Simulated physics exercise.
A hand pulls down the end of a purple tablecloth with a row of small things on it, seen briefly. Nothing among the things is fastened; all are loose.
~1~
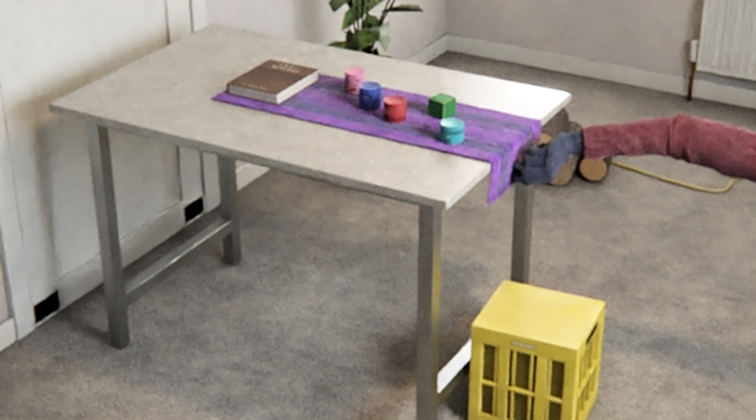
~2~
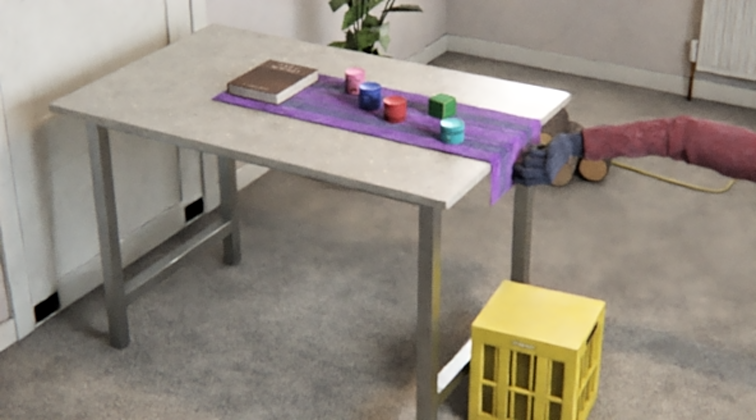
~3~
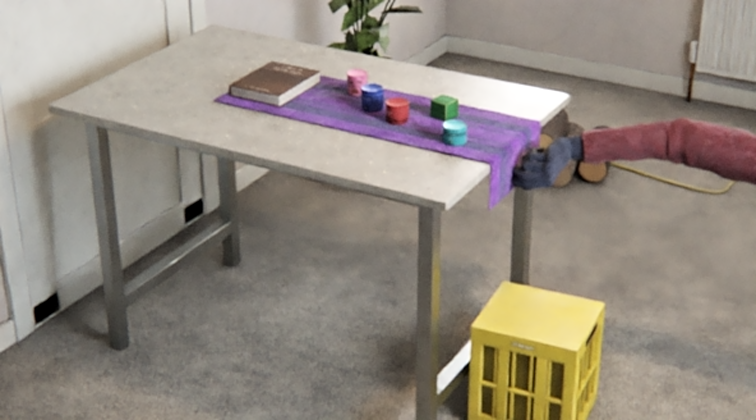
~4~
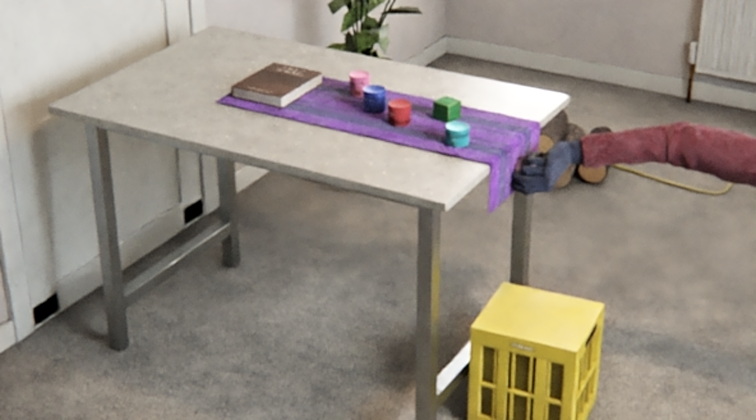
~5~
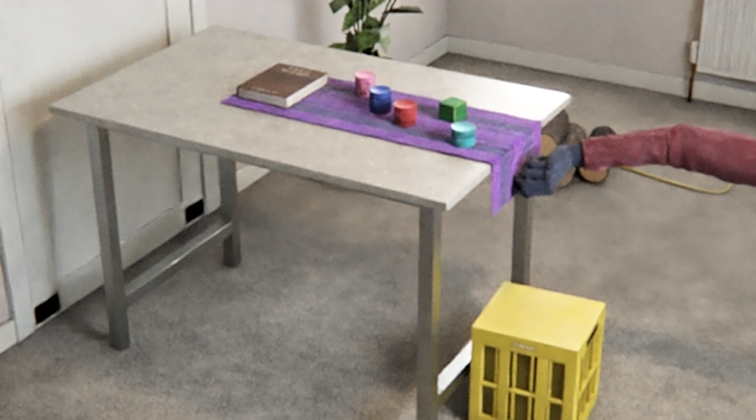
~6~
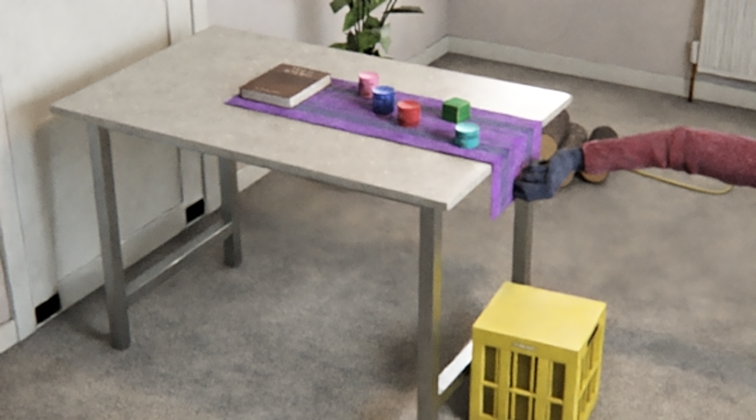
The clip shows a gloved hand at the right tugging the hanging end of a purple cloth slightly downward, as the book and small pink, blue, red, green and turquoise items on it shift slightly right along the table.
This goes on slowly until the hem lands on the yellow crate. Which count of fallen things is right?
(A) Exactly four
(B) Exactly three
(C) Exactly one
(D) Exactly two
Option B: Exactly three.
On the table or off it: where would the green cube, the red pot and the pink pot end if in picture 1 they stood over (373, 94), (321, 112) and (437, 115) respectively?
The green cube stays put; the red pot stays put; the pink pot ends up off.
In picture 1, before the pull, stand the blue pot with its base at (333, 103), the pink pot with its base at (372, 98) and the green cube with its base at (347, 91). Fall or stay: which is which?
The blue pot stays put, the pink pot stays put, and the green cube stays put.
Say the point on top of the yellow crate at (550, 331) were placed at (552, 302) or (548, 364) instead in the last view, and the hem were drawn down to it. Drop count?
Counts: 2 / 4.
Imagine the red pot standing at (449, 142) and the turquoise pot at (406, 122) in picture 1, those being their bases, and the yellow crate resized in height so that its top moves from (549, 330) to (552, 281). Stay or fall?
Red pot is gone, turquoise pot stays.
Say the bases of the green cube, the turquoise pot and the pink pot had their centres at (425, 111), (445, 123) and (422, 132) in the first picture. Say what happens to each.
Outcome: The green cube is gone, the turquoise pot is gone, the pink pot is gone.
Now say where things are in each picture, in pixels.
The first frame shows hem (489, 205); turquoise pot (452, 123); green cube (442, 97); red pot (395, 100); blue pot (370, 86); pink pot (355, 71); top of the crate (549, 330).
The second frame shows hem (490, 207); turquoise pot (453, 123).
The third frame shows hem (488, 210); green cube (445, 99).
The fourth frame shows hem (489, 214); red pot (400, 103); top of the crate (548, 332).
The fifth frame shows hem (492, 219); blue pot (380, 89).
The sixth frame shows hem (491, 221); turquoise pot (467, 127); green cube (456, 102); red pot (409, 104); blue pot (384, 90); pink pot (369, 75).
A little later, hem near (515, 232); all still up.
Next, hem near (515, 282); turquoise pot and green cube gone.
Later still, hem on the crate; turquoise pot, green cube and red pot gone.
When it is over, hem on the crate; turquoise pot, green cube and red pot gone. It carries off three.
